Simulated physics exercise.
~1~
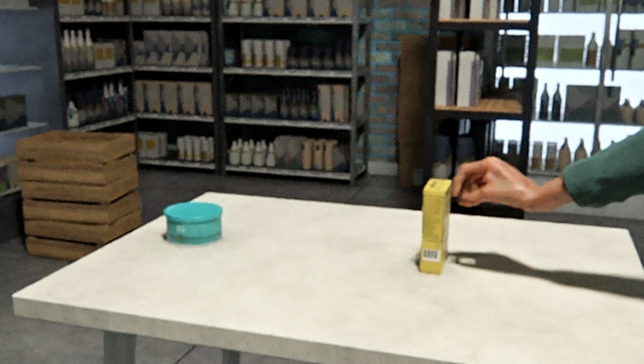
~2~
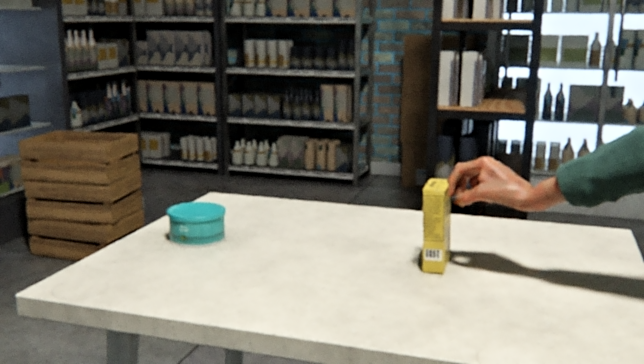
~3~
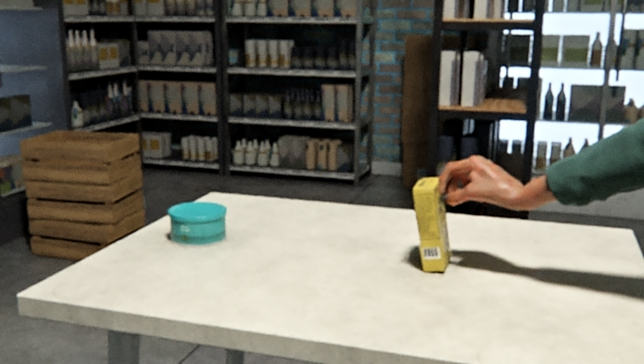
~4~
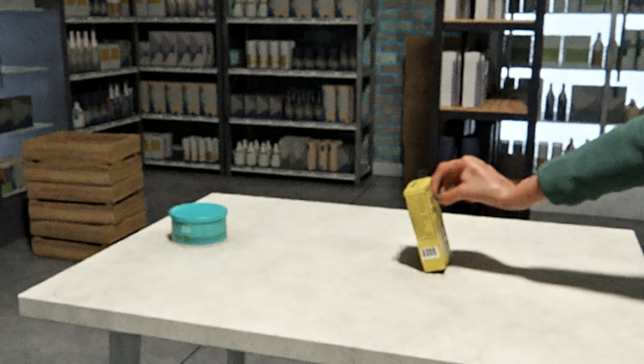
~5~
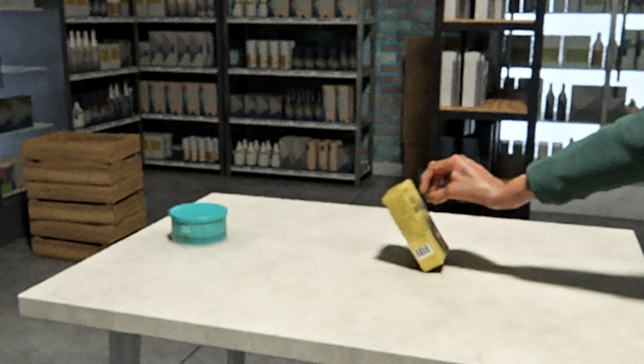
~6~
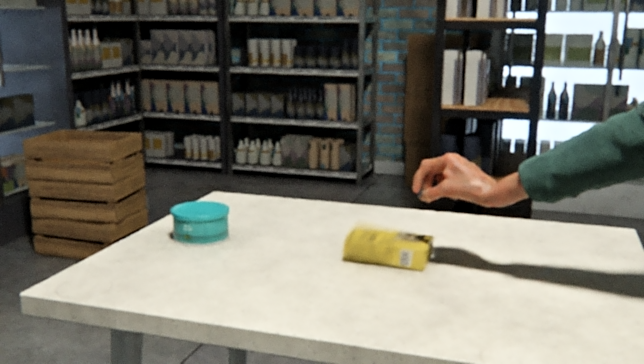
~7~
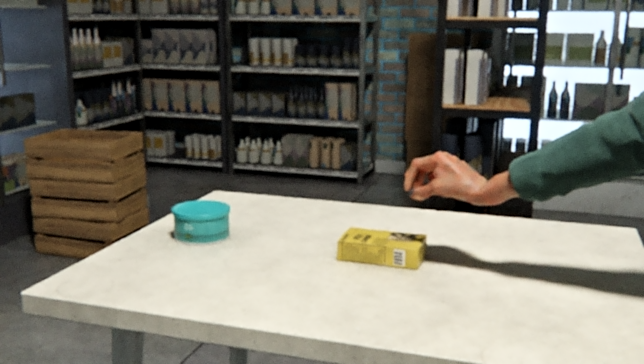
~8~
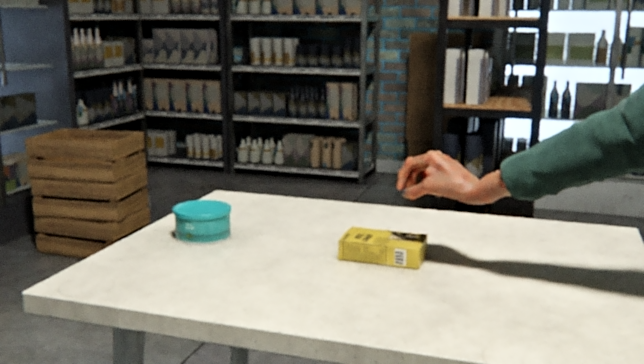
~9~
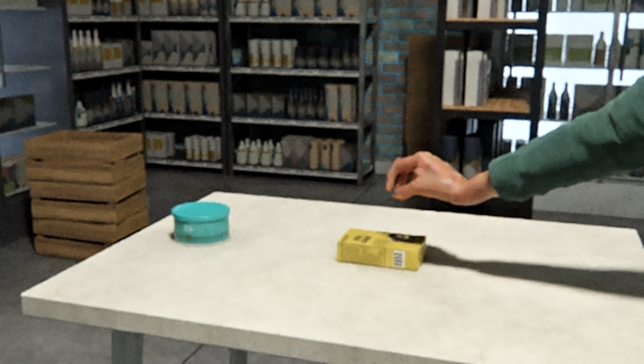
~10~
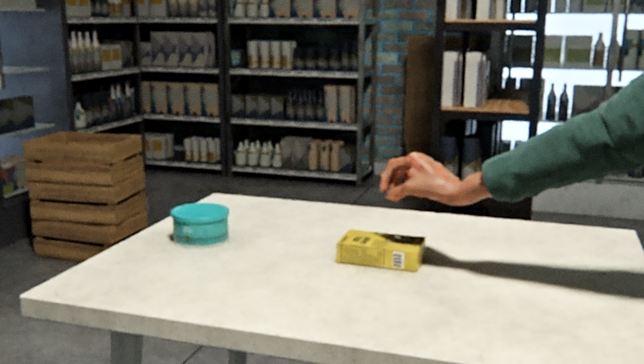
Store-room table with a turquoise tub standing by, a hand pushing an upright yellow packet leftward until it topples onto its side.
